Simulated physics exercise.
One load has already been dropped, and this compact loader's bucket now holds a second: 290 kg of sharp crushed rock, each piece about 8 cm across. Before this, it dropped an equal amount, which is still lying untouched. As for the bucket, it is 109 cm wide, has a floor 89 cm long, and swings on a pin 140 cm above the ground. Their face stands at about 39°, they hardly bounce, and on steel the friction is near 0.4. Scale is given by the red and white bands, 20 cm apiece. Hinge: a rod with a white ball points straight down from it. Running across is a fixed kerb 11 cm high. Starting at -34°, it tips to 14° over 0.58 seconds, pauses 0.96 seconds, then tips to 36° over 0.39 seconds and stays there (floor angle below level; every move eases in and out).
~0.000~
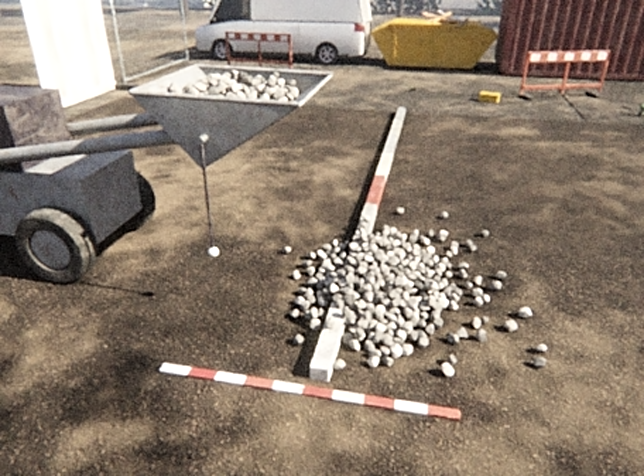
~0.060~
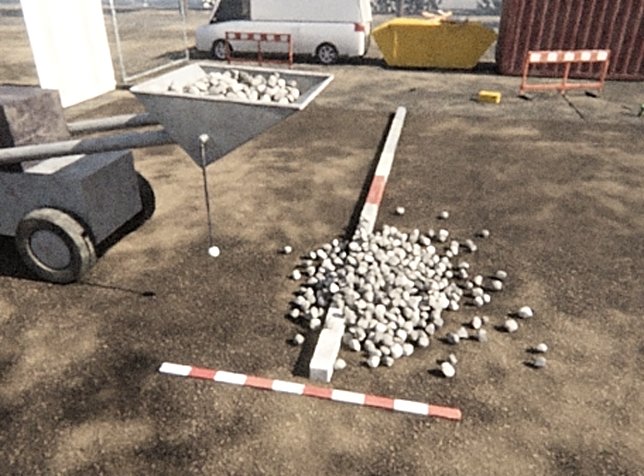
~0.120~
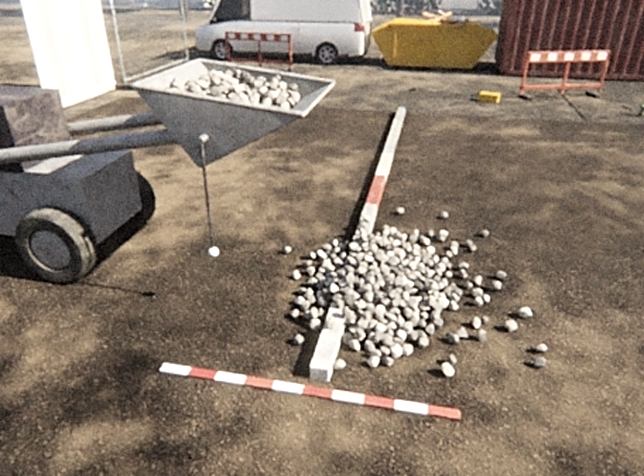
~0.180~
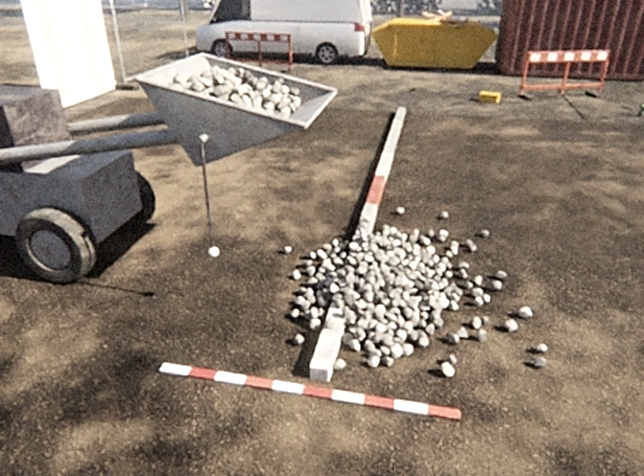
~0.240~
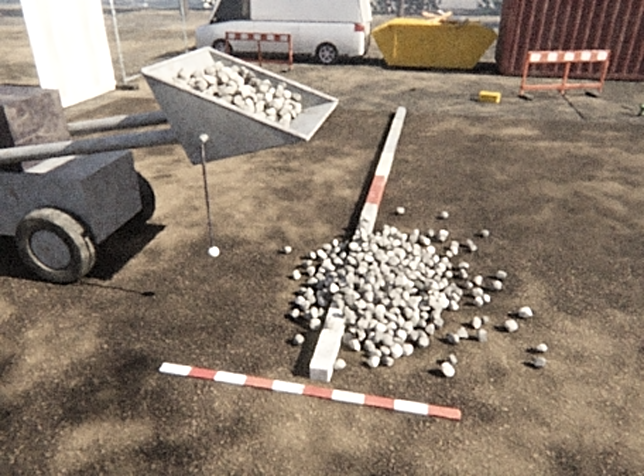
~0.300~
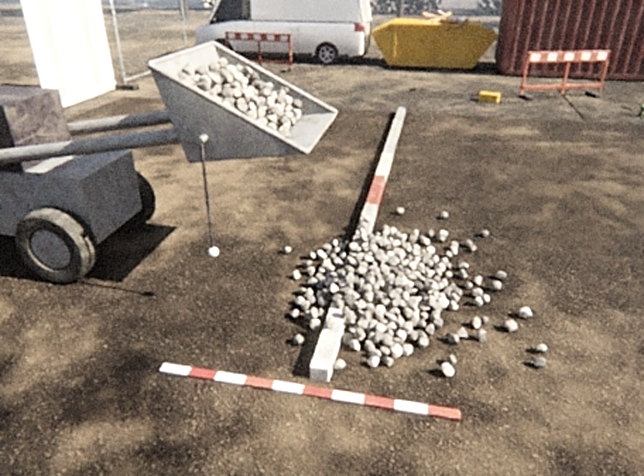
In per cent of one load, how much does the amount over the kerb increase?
About 24 per cent.
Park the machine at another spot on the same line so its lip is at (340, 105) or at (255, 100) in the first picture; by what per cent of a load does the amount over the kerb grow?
Roughly 70 and 0 per cent, in that order.
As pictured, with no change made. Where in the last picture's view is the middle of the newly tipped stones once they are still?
The middle ends up near (336, 263).
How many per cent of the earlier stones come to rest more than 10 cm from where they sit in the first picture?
Roughly 0 % of them.
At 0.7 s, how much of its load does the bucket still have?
That works out to about 100 %.
After 0.4 s the floor is at 6°; in per cent of one load, 100 in the bucket, 19 on this side of the kerb, 81 over the kerb; the foremost stones are at (508, 301).
After 0.7 s the floor is at 14°; in per cent of one load, 100 in the bucket, 19 on this side of the kerb, 81 over the kerb; the foremost stones are at (508, 301).
After 2.4 s the floor is at 36°; in per cent of one load, 33 in the bucket, 83 on this side of the kerb, 84 over the kerb; the foremost stones are at (508, 301).
After 5.1 s the floor is at 36°; in per cent of one load, 0 in the bucket, 95 on this side of the kerb, 105 over the kerb; the foremost stones are at (508, 301). Net gain over the kerb, 24.
